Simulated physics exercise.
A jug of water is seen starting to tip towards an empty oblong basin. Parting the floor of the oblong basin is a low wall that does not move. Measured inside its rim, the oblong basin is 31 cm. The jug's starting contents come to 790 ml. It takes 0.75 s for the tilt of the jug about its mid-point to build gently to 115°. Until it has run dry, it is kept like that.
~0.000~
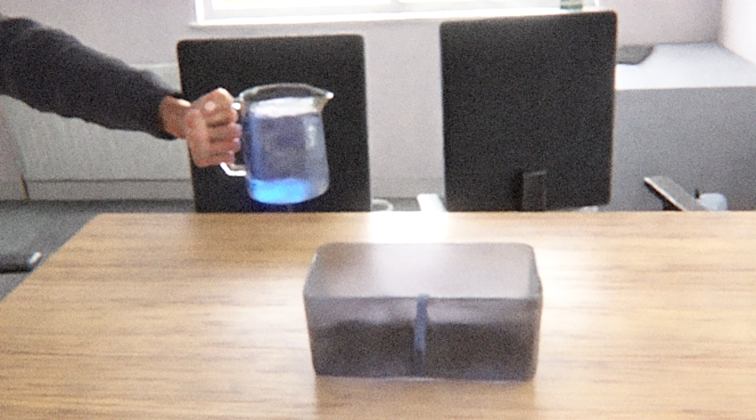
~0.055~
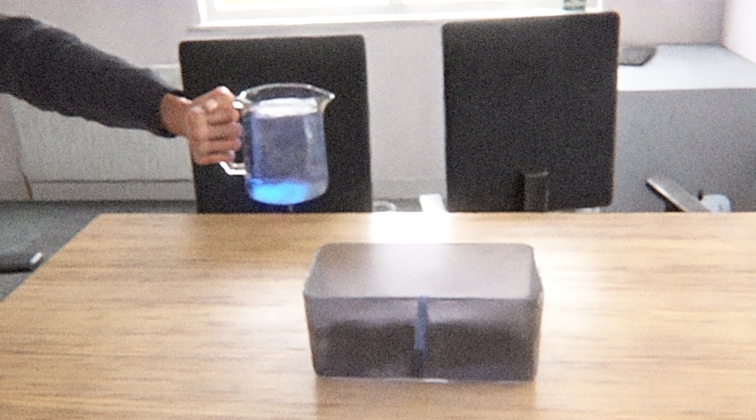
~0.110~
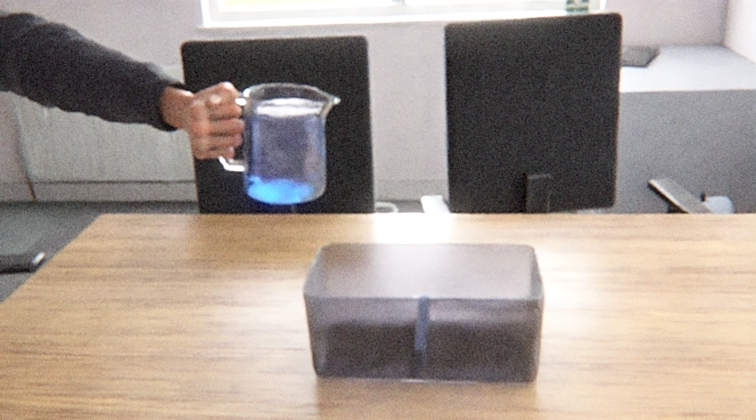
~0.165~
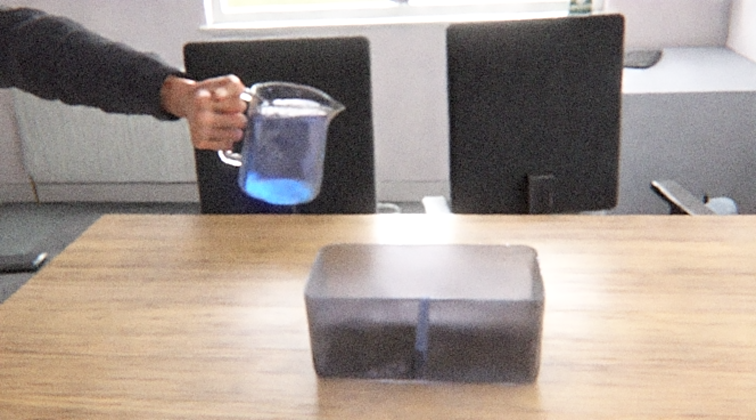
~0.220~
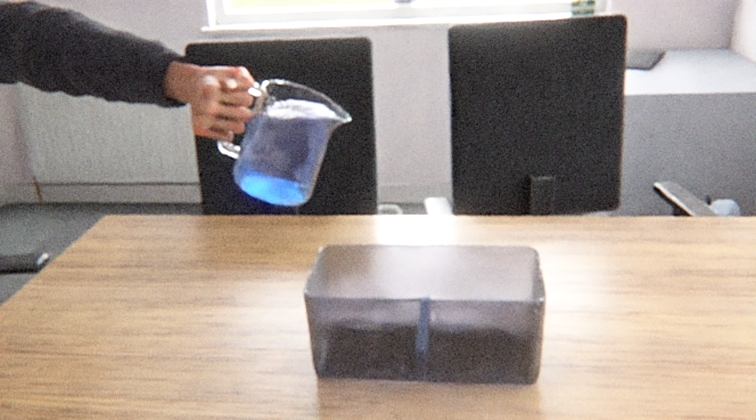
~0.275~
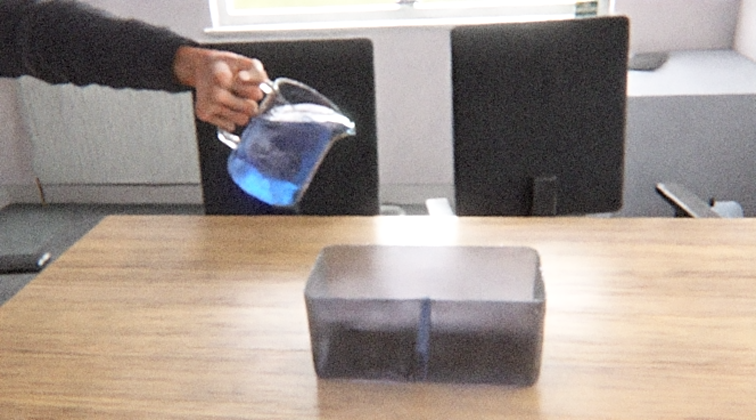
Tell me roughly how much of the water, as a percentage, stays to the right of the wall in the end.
Around 15 per cent stays on the right.
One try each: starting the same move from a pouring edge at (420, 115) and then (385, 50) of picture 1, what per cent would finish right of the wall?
I'd say 90 percent on the first go, 85 percent on the next.
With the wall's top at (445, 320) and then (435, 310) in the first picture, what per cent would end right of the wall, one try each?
First 5, then 0 per cent.
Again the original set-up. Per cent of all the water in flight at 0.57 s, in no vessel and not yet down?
It comes to about 28 percent.
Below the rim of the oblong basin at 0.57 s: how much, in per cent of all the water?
I reckon close to 12 percent of it.
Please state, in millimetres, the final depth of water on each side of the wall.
About 30 mm left, about 6 mm right.
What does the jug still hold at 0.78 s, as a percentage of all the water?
What remains is about 14 percent of it all.
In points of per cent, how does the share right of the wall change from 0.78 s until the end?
It climbs by roughly 3 per cent.
Then, 0.57 s in, the tilt is 99° and 60 per cent is still to pour, 8 is left of the wall and 4 right of it.
Then, 0.78 s in, the tilt is 115° and 13 per cent is still to pour, 55 is left of the wall and 12 right of it.
Then, 1.01 s in, the tilt is 115° and 1 per cent is still to pour, 73 is left of the wall and 13 right of it.
Then, 1.25 s in, the tilt is 115° and 0 per cent is still to pour, 77 is left of the wall and 15 right of it.
Finally, 77 per cent lies left of the wall, 15 right of it and 9 outside.
